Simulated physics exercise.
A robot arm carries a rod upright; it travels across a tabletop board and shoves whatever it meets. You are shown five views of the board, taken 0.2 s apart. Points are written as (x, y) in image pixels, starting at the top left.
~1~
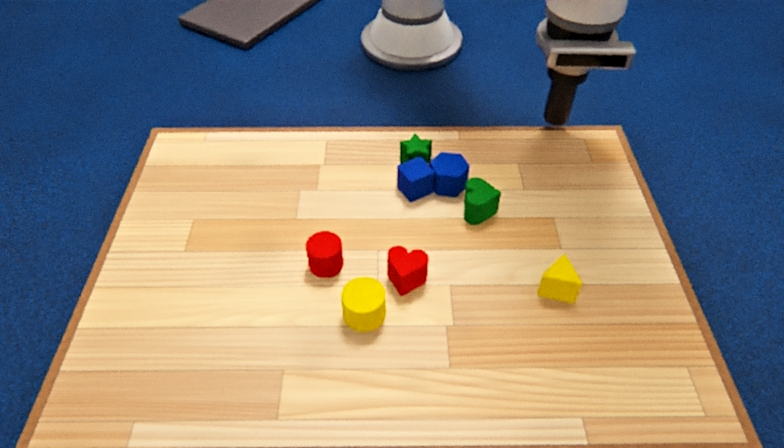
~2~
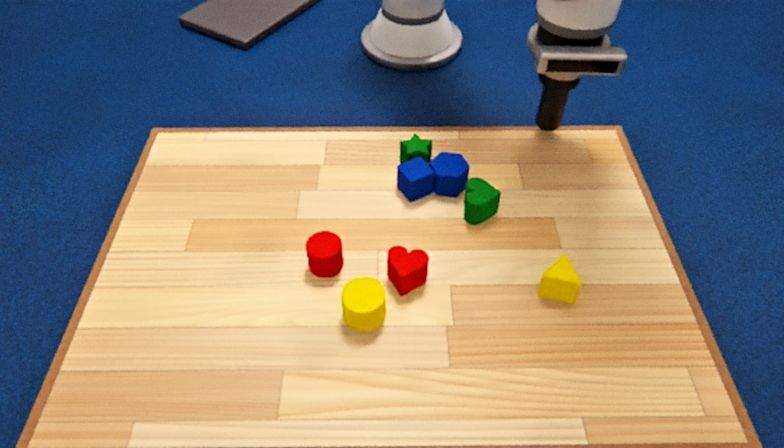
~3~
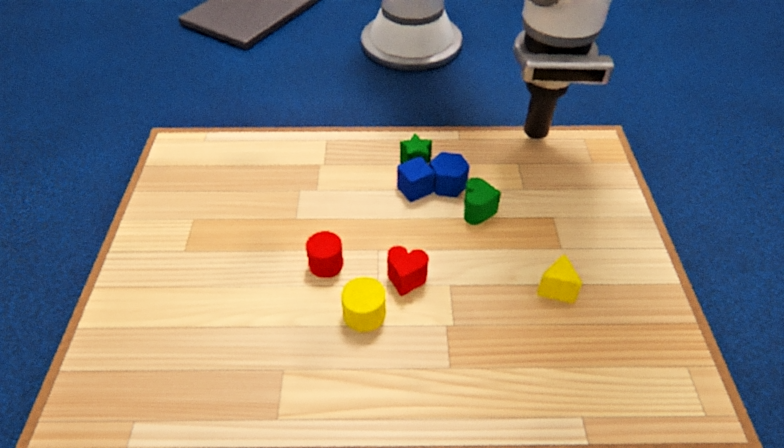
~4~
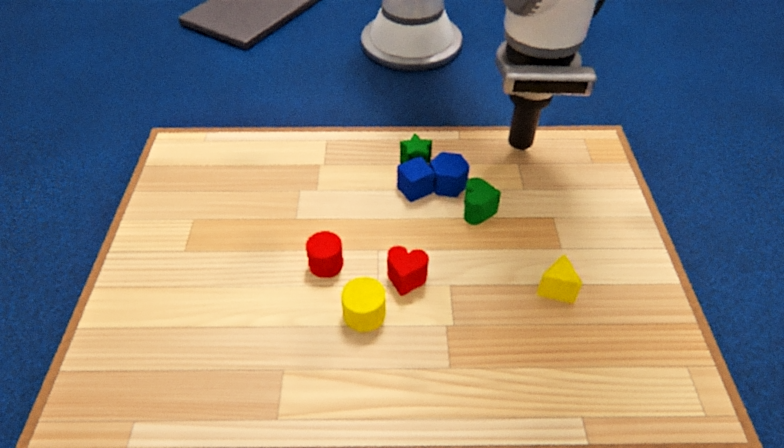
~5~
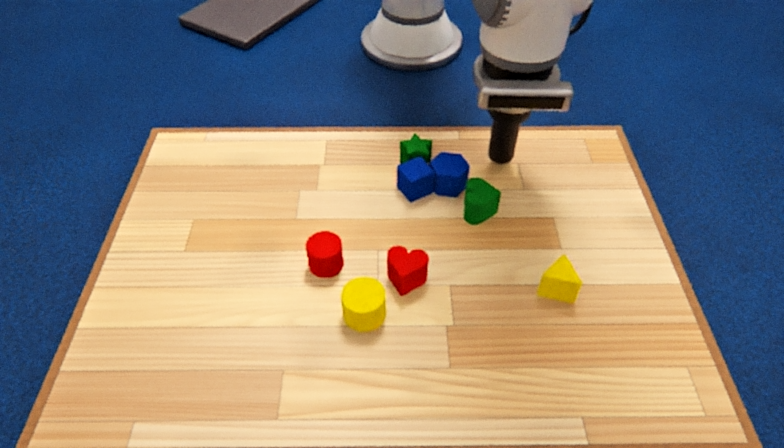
In this clip, a robot arm with a dark rod moves left and slightly toward the viewer over the far edge of a wooden board, nearing the blue and green blocks, while all the colored blocks stay still.
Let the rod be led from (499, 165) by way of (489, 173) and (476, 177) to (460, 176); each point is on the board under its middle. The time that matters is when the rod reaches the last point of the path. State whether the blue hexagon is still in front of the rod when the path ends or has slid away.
Carried ahead at the end.
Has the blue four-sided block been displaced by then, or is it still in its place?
By the last moment, the blue four-sided block will have left its place.
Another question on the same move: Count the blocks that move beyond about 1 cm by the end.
Moved: 2.
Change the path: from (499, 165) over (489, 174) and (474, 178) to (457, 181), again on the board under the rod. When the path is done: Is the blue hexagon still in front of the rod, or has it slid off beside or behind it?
I'm fairly sure the blue hexagon rides along ahead of the rod to the very end.
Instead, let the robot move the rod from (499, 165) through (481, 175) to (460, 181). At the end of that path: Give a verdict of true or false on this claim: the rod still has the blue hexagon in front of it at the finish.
That claim is true.
The first path, step by step. Halfway along, rod (484, 167); nothing pushed yet.
At the end, rod (461, 167); blue four-sided block (403, 172); blue hexagon (436, 166), turned 15° anticlockwise; green heart in place.
